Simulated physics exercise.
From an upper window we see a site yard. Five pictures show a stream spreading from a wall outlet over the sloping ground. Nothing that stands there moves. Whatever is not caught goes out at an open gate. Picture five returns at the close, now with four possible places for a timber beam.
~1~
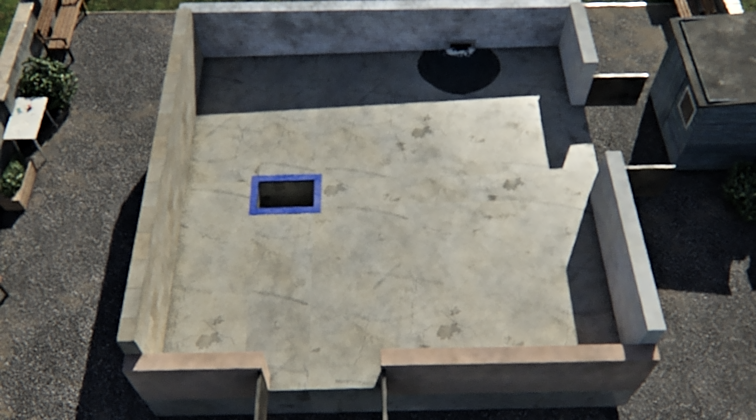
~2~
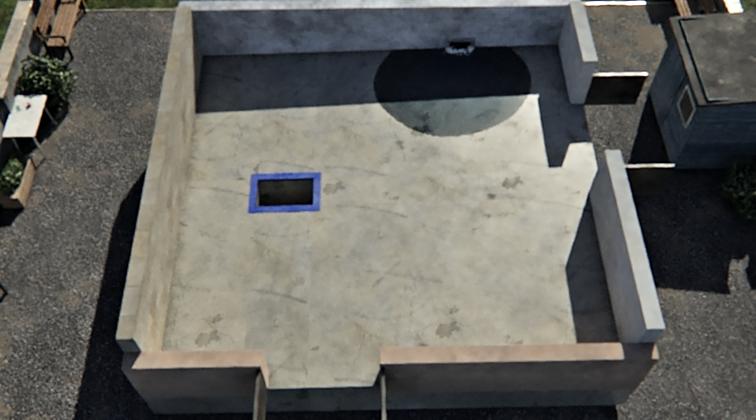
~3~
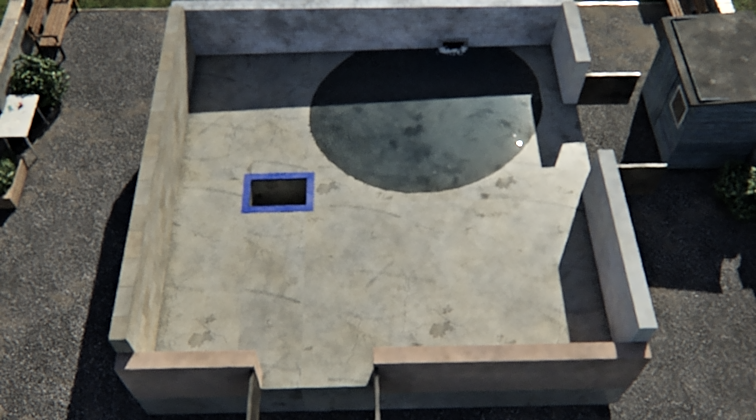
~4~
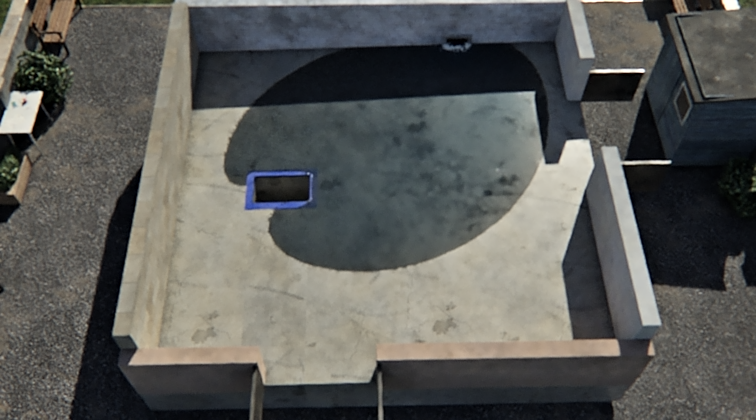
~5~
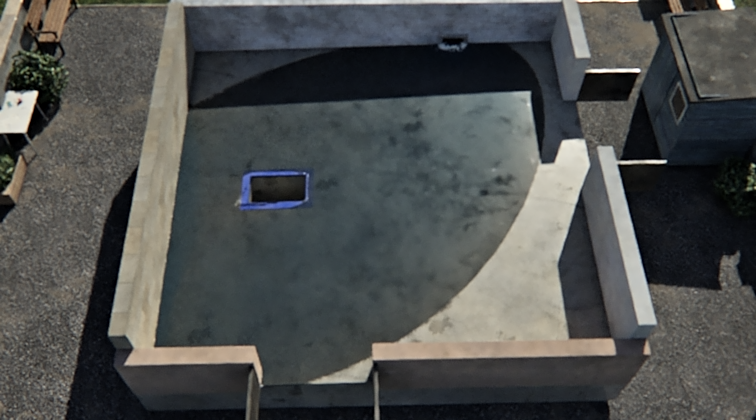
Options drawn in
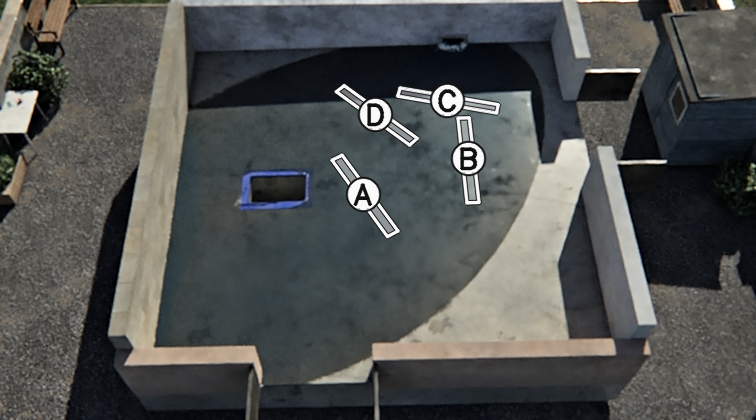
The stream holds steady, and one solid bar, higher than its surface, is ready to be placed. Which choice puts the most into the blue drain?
B works best here.
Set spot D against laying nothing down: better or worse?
Worse.
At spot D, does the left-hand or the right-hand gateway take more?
The left gate.
In white, A from (337, 157) to (392, 233); B from (472, 202) to (463, 117); C from (398, 92) to (497, 108); D from (340, 88) to (413, 141).
For spot A, about 24 % of the stream goes into the blue drain, about 72 % out by the gates.
For spot B, about 35 % of the stream goes into the blue drain, about 62 % out by the gates.
For spot C, about 22 % of the stream goes into the blue drain, about 75 % out by the gates.
For spot D, about 24 % of the stream goes into the blue drain, about 75 % out by the gates.
